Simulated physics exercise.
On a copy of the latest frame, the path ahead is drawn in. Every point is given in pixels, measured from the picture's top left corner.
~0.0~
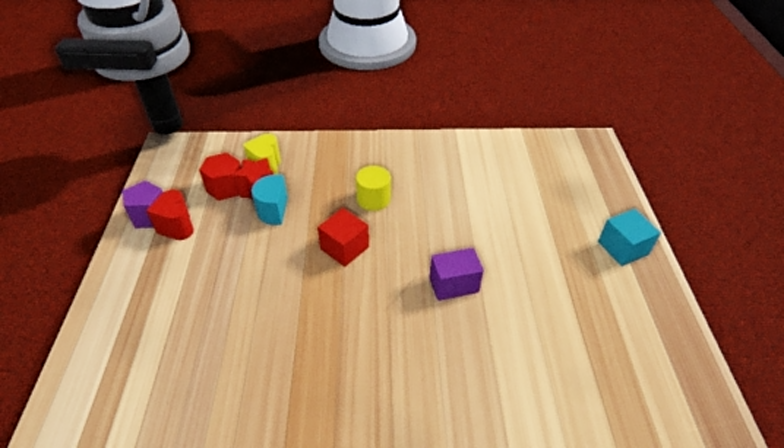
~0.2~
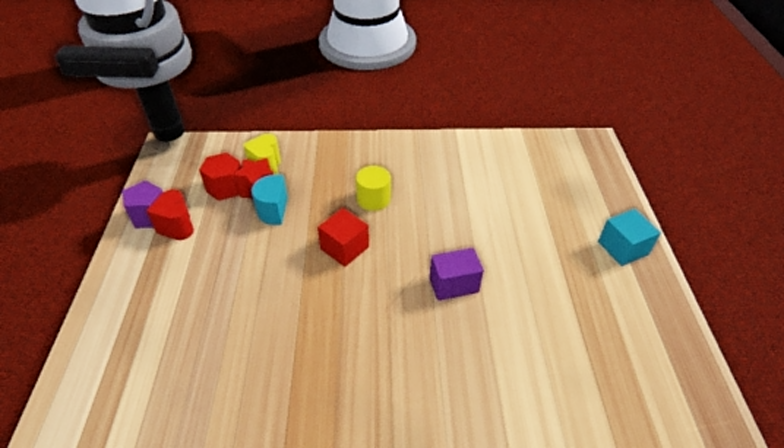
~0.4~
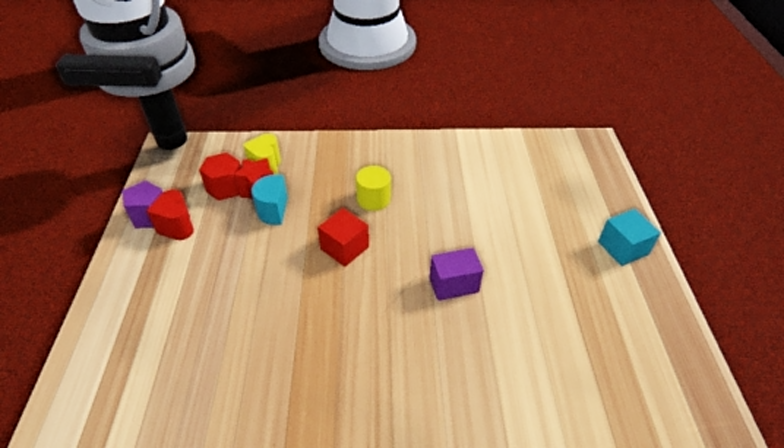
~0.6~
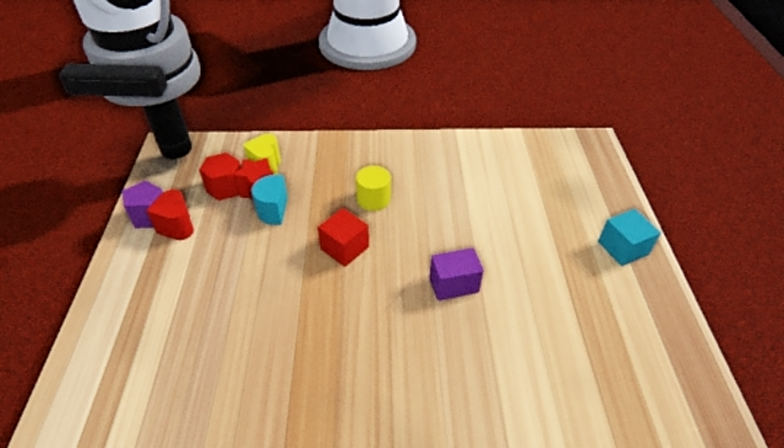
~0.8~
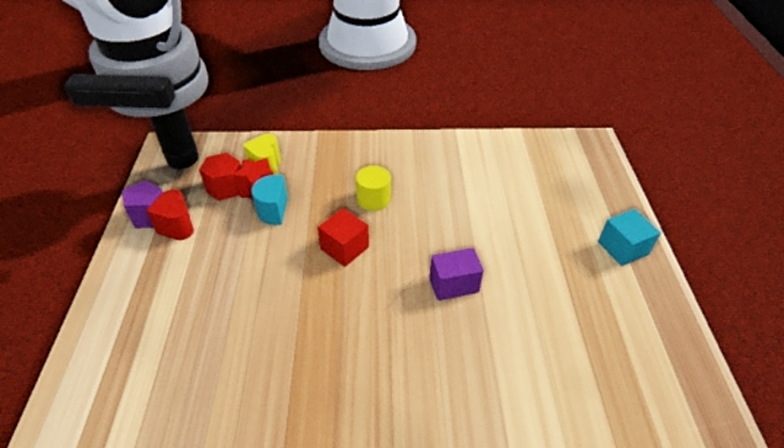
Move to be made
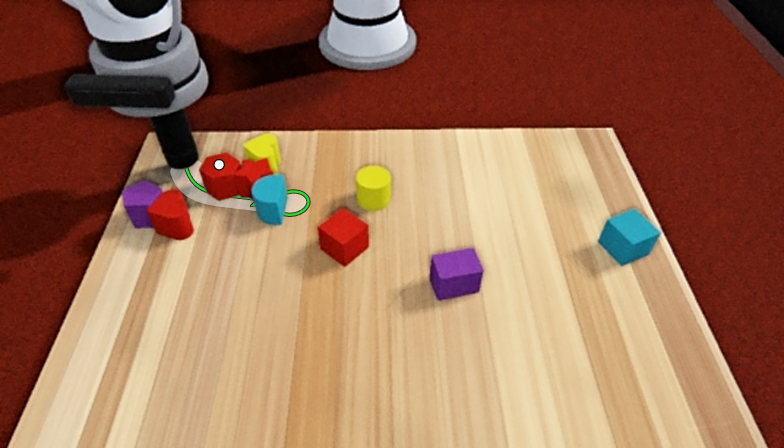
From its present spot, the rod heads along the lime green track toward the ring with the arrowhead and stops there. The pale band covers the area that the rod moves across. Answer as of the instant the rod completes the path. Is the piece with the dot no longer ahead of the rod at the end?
Going by the path, no.
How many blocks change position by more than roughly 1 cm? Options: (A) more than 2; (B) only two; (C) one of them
I choose A.
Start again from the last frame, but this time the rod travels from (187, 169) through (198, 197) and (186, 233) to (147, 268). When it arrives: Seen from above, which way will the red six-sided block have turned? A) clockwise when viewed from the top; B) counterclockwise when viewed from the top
Letter B.
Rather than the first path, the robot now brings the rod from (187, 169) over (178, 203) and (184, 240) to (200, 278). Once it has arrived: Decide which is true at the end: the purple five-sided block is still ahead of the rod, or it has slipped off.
At the end of the path, the rod has already lost the purple five-sided block, which lies beside or behind it.
The line goes from (187, 169) over (207, 191) and (248, 198) to (292, 203); the dot is on the red six-sided block.
What follows on the original path. One third of the way, rod at (205, 182); red six-sided block at (234, 170); red star at (270, 169), turned 15° anticlockwise; turquoise D-shaped block at (281, 192), turned 30° clockwise.
Two thirds of the way, rod at (246, 189); red six-sided block at (278, 176), turned 15° anticlockwise; red star at (310, 165), turned 40° anticlockwise; turquoise D-shaped block at (292, 197), turned 65° clockwise.
At the end, rod at (290, 194); red six-sided block at (323, 182), turned 15° anticlockwise; red star at (337, 160), turned 80° anticlockwise; yellow heart unmoved; turquoise D-shaped block at (305, 206), turned 100° clockwise.
